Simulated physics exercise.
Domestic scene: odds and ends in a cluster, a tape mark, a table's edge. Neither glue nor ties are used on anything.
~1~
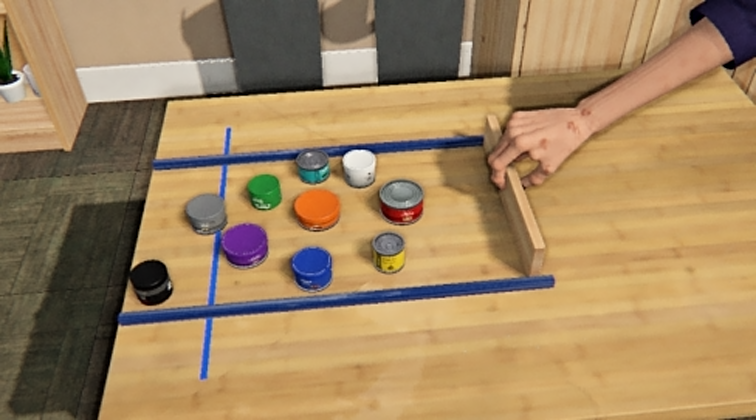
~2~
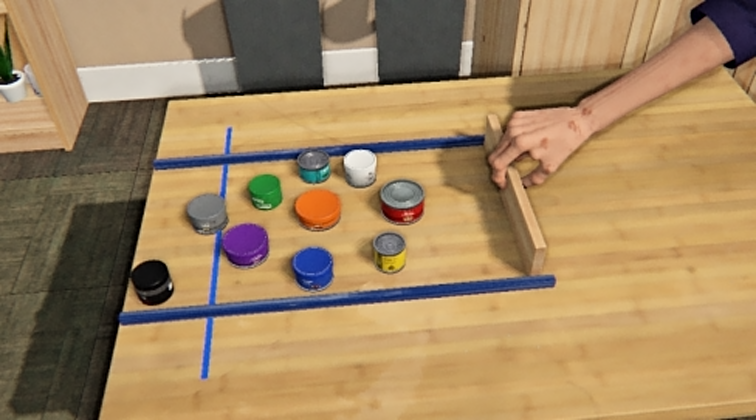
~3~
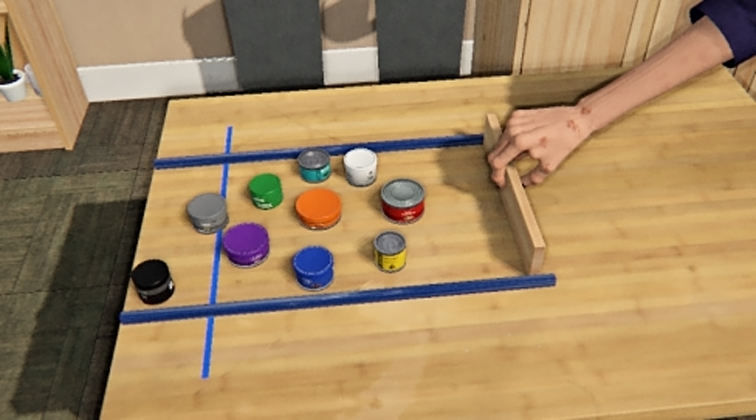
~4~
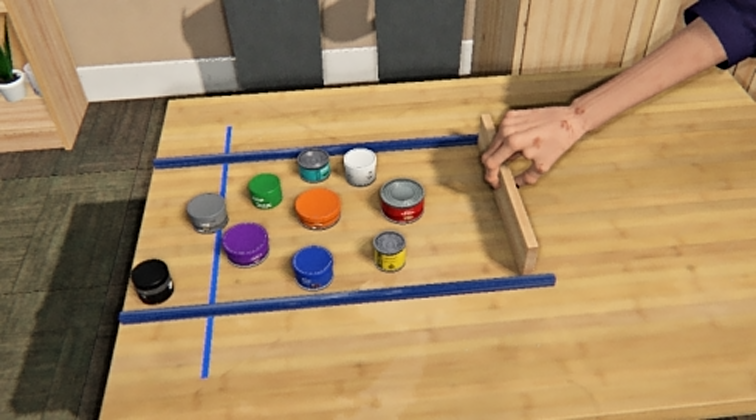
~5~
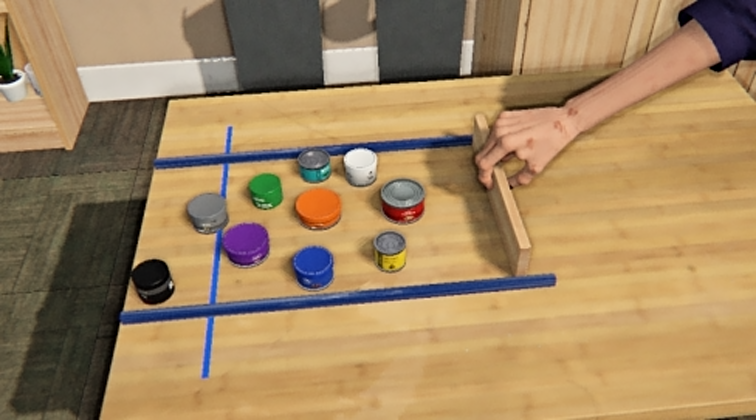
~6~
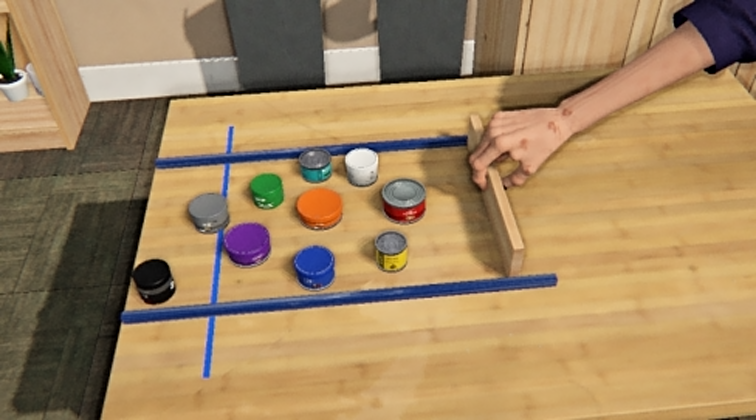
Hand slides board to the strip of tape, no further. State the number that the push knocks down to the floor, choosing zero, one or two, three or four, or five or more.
Basically the losses over the end count one or two in this one.
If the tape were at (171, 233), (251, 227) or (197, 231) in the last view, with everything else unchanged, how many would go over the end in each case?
5, 0, 2.
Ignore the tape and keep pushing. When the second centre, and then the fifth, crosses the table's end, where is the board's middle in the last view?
Its centre point is roughly (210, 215) and later (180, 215).
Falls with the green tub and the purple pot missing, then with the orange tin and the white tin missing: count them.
The count is 1 in one try and 0 in the other, in that order.
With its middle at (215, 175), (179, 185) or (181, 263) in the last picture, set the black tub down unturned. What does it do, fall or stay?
Well, in that order it stays aboard, stays aboard and stays aboard.
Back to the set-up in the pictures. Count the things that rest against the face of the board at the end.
Result: 3 in all.
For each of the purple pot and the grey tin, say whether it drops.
Purple pot keeps its place; grey tin is gone.
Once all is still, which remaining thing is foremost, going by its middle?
The orange tin is foremost.
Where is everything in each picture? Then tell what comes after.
Black tub (152, 283); grey tin (207, 214); purple pot (246, 246); board (510, 190); tape (218, 230), in the first frame.
Grey tin (208, 214); white tin (360, 169), in the second frame.
Purple pot (247, 245); board (510, 189), in the third frame.
Black tub (153, 282); orange tin (318, 209), in the fourth frame.
Grey tin (209, 213); yellow tin (390, 252), in the fifth frame.
Black tub (155, 282); grey tin (210, 213); purple pot (248, 245); board (492, 191); tape (221, 229), in the sixth frame.
Soon after, none off yet; black tub at rest near (155, 282); grey tin at rest near (210, 213); purple pot at rest near (248, 245).
Then, none off yet; black tub at rest near (155, 282); grey tin moved about its own width near (162, 216); purple pot moved a little near (228, 245).
At rest, the number that fall off is one or two; fallen, grey tin.
